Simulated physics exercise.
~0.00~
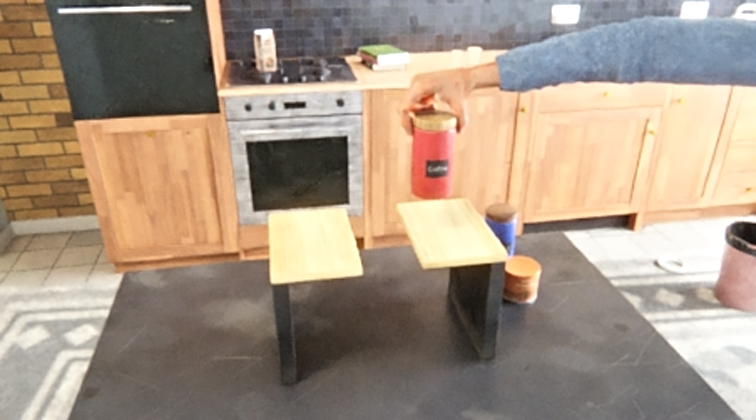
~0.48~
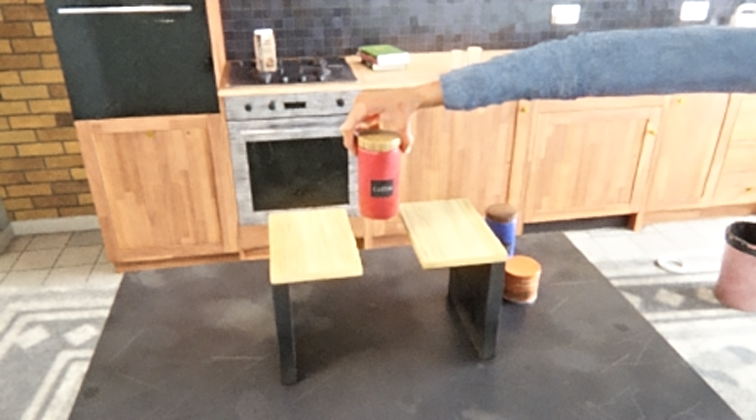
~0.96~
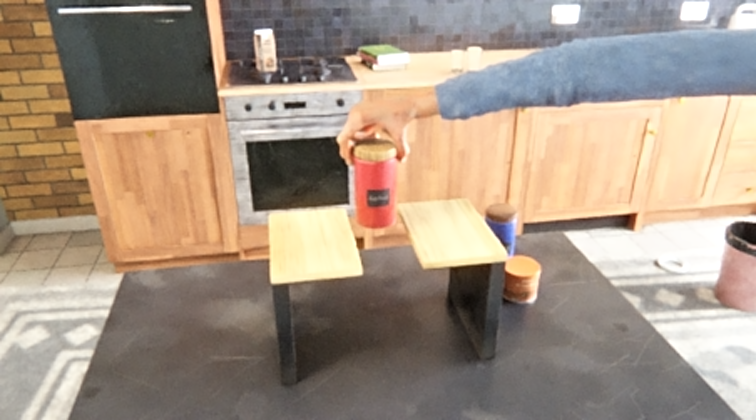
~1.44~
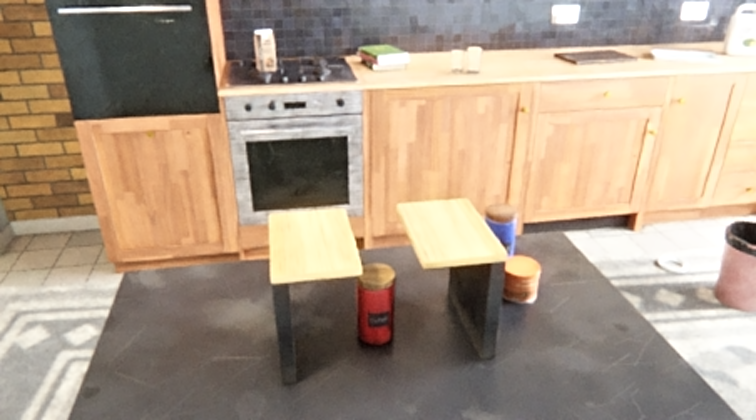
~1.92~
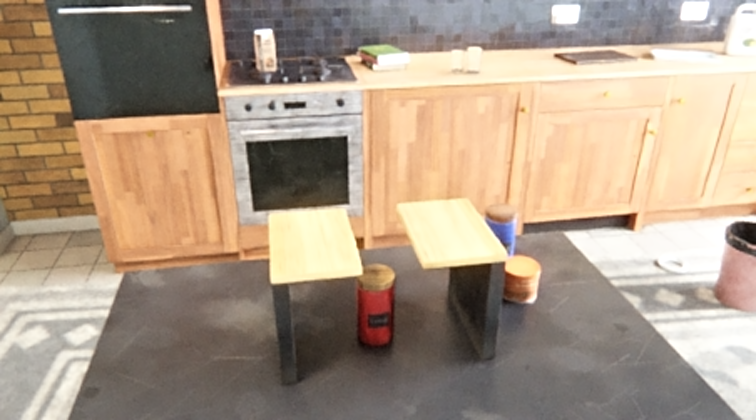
A red jar with a wooden lid, held from above by a hand, moves left over the gap between two wooden-topped ledges, lowers slightly, and drops through once released, ending upright on the dark surface below while the blue jar and orange tin stay put.
